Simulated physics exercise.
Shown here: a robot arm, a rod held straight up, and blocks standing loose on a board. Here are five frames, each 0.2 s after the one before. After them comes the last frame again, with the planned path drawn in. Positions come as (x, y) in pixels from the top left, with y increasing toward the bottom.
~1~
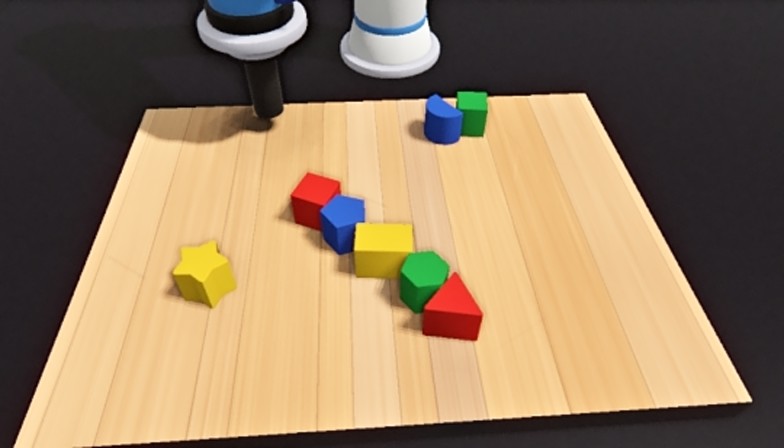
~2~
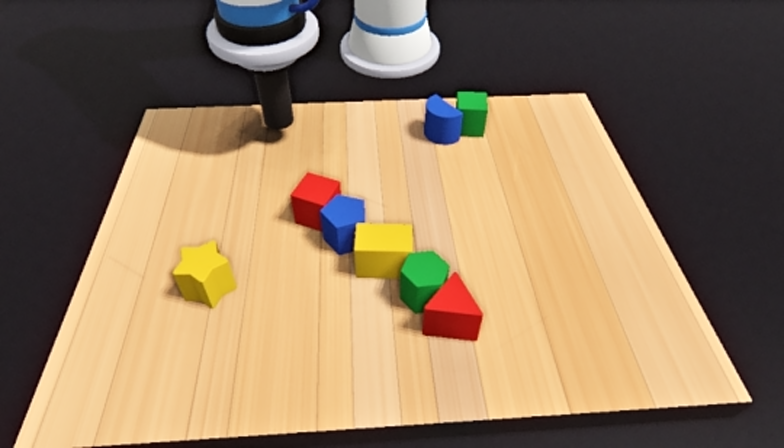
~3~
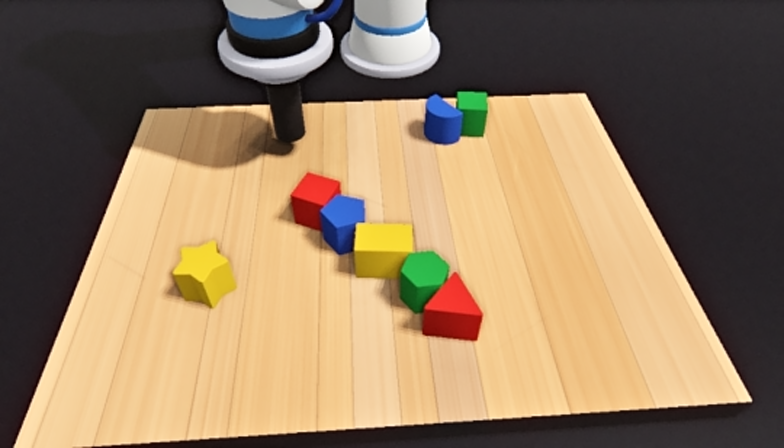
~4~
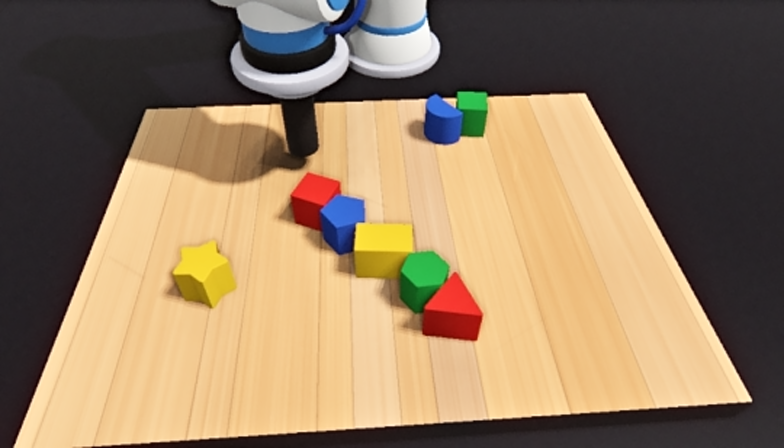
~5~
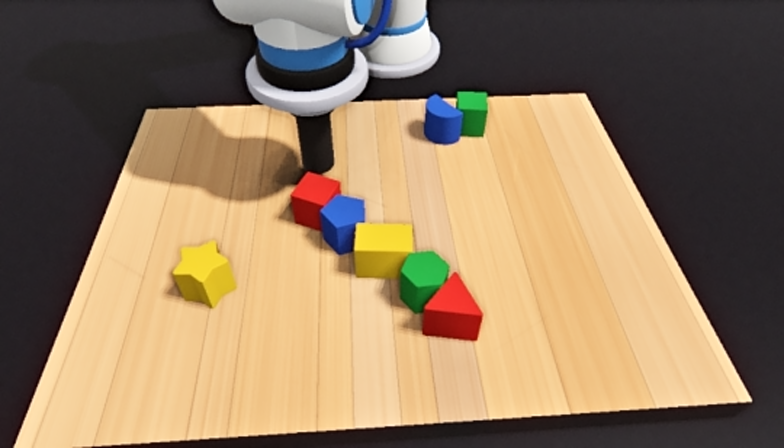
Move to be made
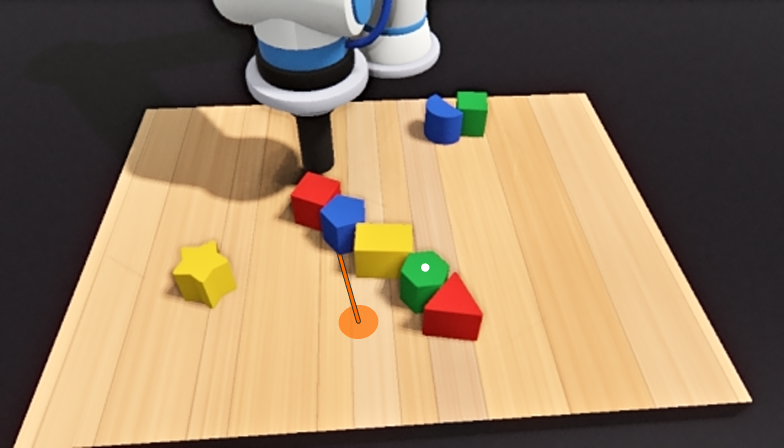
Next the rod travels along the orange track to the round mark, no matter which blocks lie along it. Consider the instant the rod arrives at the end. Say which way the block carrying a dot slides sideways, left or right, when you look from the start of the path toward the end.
Displaced left.
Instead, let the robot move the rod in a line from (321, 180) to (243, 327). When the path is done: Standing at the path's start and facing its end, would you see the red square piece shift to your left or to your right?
It shifts to the left.
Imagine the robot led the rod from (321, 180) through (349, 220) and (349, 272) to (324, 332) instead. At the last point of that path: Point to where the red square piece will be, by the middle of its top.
If I read the scene right, the answer is (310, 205).
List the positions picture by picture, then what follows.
In the first frame, lower end of the rod at (270, 111), tops of blocks, red square piece at (315, 188), blue five-sided block at (344, 210), yellow rectangle at (384, 237), green six-sided block at (425, 268), red triangular block at (454, 297).
In the second frame, rod at (279, 121), blocks as before.
In the third frame, rod at (291, 133), blocks as before.
In the fourth frame, rod at (304, 148), blocks as before.
In the fifth frame, rod at (319, 164), red square piece at (315, 188), blue five-sided block at (344, 210), yellow rectangle at (384, 237), green six-sided block at (425, 268), red triangular block at (454, 297).
The drawn path runs from (321, 180) to (359, 322); the dot is on the green six-sided block.
The first path, step by step. One third of the way, rod at (329, 205); red square piece at (301, 214); blue five-sided block at (347, 220); yellow rectangle at (389, 241), turned 15° anticlockwise.
Two thirds of the way, rod at (342, 252); red square piece at (296, 227), turned 55° clockwise; blue five-sided block at (352, 274); yellow rectangle at (396, 265), turned 85° anticlockwise; green six-sided block at (438, 271), turned 15° anticlockwise; red triangular block at (463, 299), turned 20° clockwise.
At the end, rod at (357, 306); red square piece at (296, 227), turned 55° clockwise; blue five-sided block at (364, 336), turned 25° clockwise; yellow rectangle at (401, 273), turned 100° anticlockwise; green six-sided block at (444, 271), turned 25° anticlockwise; red triangular block at (467, 300), turned 20° clockwise.
